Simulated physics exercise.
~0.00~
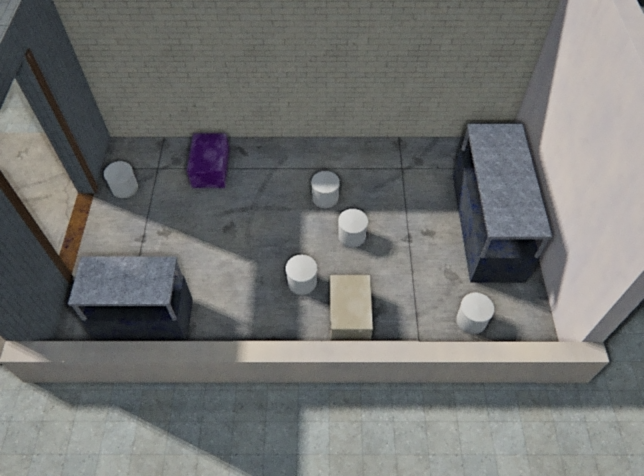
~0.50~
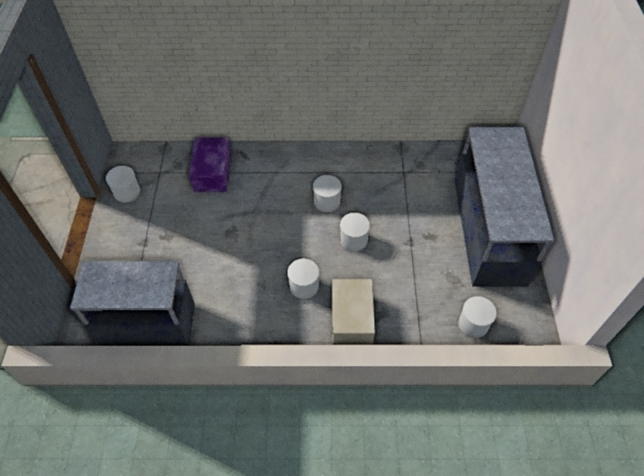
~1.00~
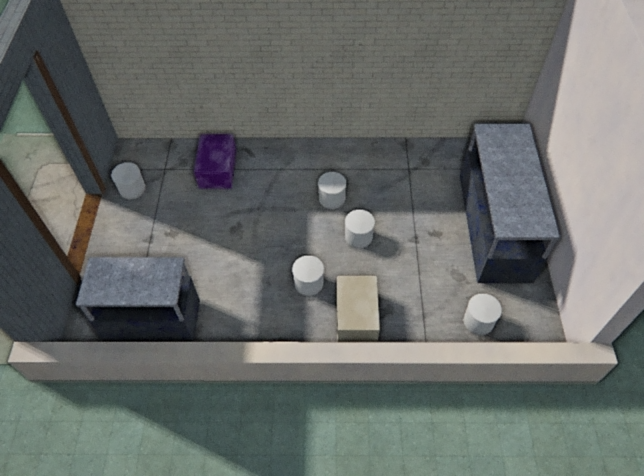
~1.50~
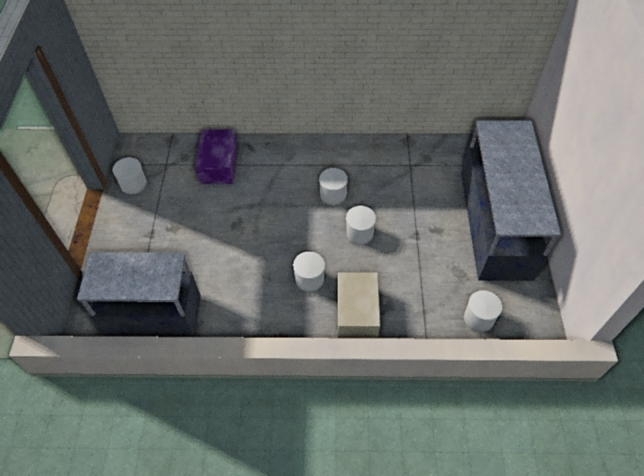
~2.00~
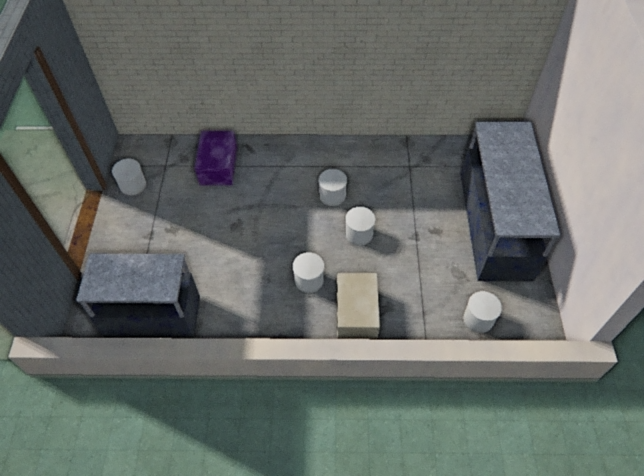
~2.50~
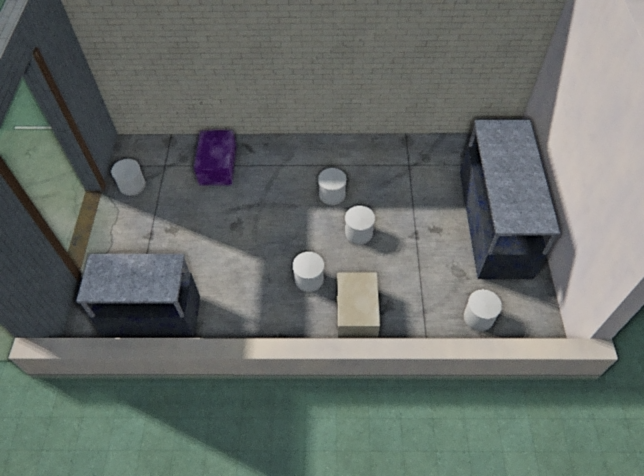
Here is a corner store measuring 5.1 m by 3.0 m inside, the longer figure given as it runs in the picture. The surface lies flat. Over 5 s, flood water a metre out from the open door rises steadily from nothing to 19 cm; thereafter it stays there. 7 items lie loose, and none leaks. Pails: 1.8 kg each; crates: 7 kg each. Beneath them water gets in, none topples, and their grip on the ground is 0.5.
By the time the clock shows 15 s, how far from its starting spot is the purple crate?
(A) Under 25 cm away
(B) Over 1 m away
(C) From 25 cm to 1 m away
Over 1 m away (B).
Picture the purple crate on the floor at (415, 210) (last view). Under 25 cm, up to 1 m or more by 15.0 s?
Outcome - it covers a small distance.
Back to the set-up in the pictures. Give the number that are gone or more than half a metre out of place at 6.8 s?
I make it 4 by then.
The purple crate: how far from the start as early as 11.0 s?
Shift by then: About 300 cm.
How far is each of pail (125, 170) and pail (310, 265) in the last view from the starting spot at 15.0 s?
They've ended up 30 cm and 80 cm away, in that order.
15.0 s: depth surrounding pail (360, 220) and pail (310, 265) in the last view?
I'd put it at 10 cm and 12 cm respectively.
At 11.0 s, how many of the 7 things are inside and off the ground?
7 at that moment.
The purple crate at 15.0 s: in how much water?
Roughly 14 cm at that moment.
After 3.5 s the purple crate is near (214, 149), 0.0 m from its start, aground; 0 afloat.
After 6.8 s the purple crate is near (289, 126), 0.9 m from its start, afloat; 3 afloat.
After 11.0 s the purple crate is near (483, 128), 3.2 m from its start, afloat; 7 afloat.
After 15.0 s the purple crate is near (483, 127), 3.2 m from its start, afloat; 7 afloat.
